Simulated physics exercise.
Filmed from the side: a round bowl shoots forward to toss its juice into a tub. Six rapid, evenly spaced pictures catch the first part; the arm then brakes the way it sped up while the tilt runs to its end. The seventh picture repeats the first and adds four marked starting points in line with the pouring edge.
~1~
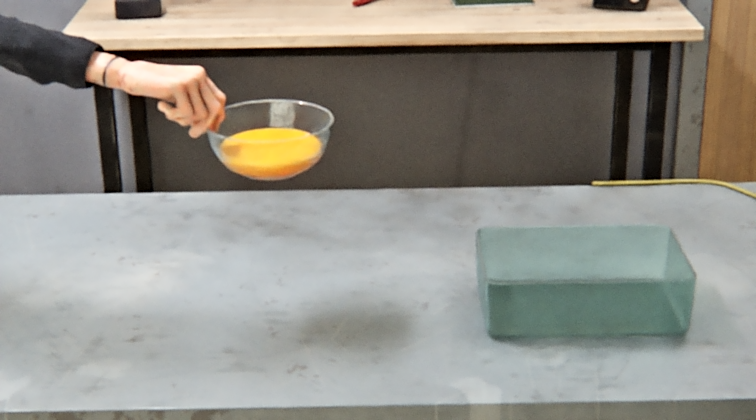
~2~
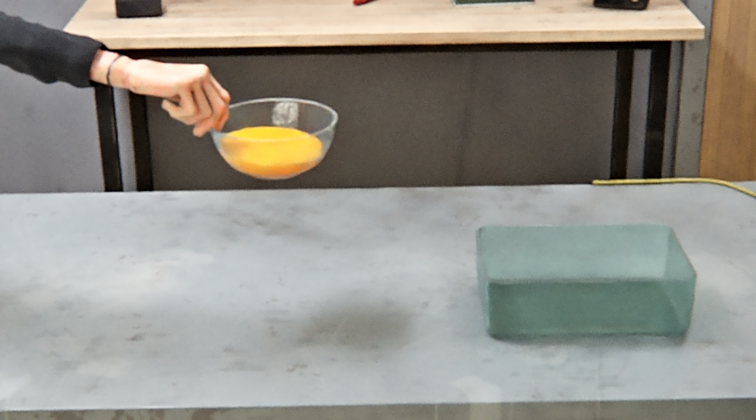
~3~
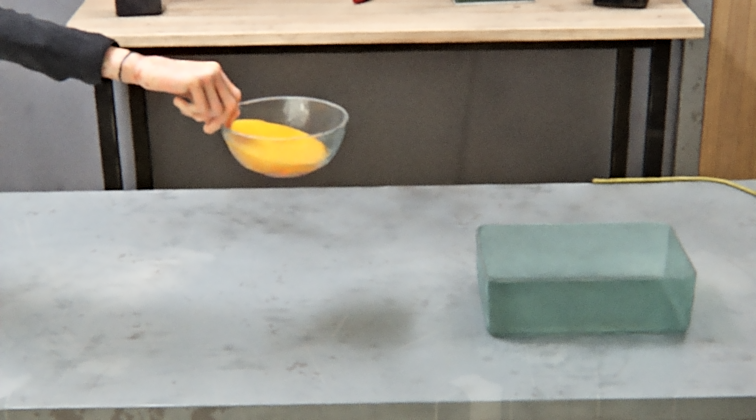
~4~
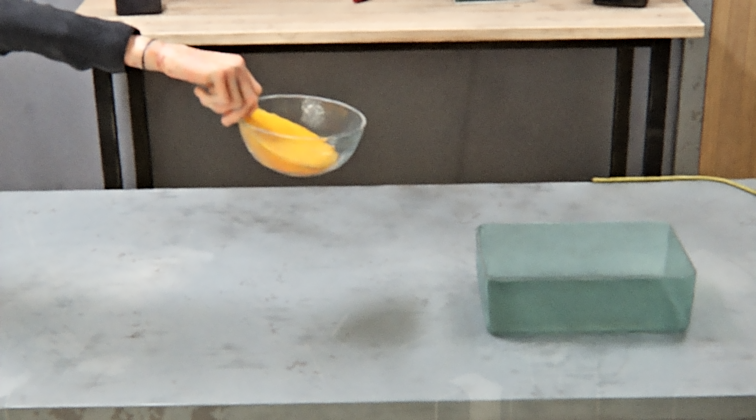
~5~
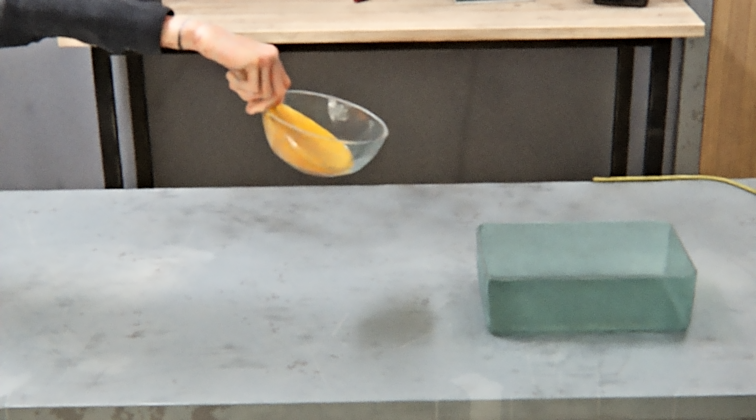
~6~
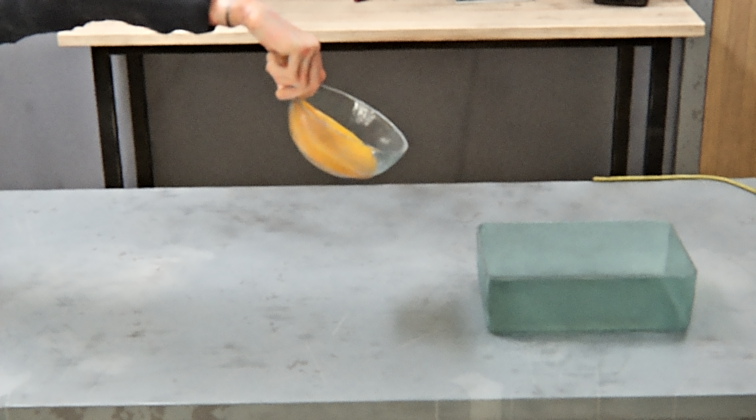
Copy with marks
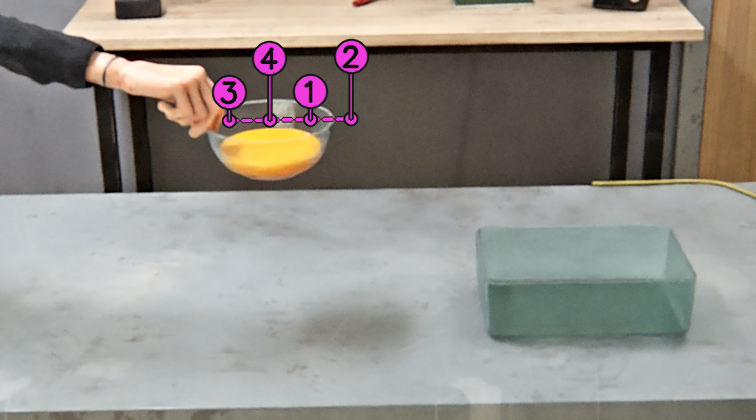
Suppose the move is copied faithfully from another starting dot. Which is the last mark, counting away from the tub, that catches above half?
The limit is 1.
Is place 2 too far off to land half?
No, that is safe.
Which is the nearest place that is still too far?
Here it is place 4.
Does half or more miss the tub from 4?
Yes.
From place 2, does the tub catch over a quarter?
Yes, clearly.
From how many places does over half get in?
Two of them.
In magenta, 1 at (310, 119); 2 at (351, 118); 3 at (229, 120); 4 at (269, 120).
For place 1, about 63 % lands in the tub, 29 % falls short and 8 % goes beside or beyond.
For place 2, about 76 % lands in the tub, 11 % falls short and 13 % goes beside or beyond.
For place 3, about 2 % lands in the tub, 96 % falls short.
For place 4, about 36 % lands in the tub, 59 % falls short and 5 % goes beside or beyond.
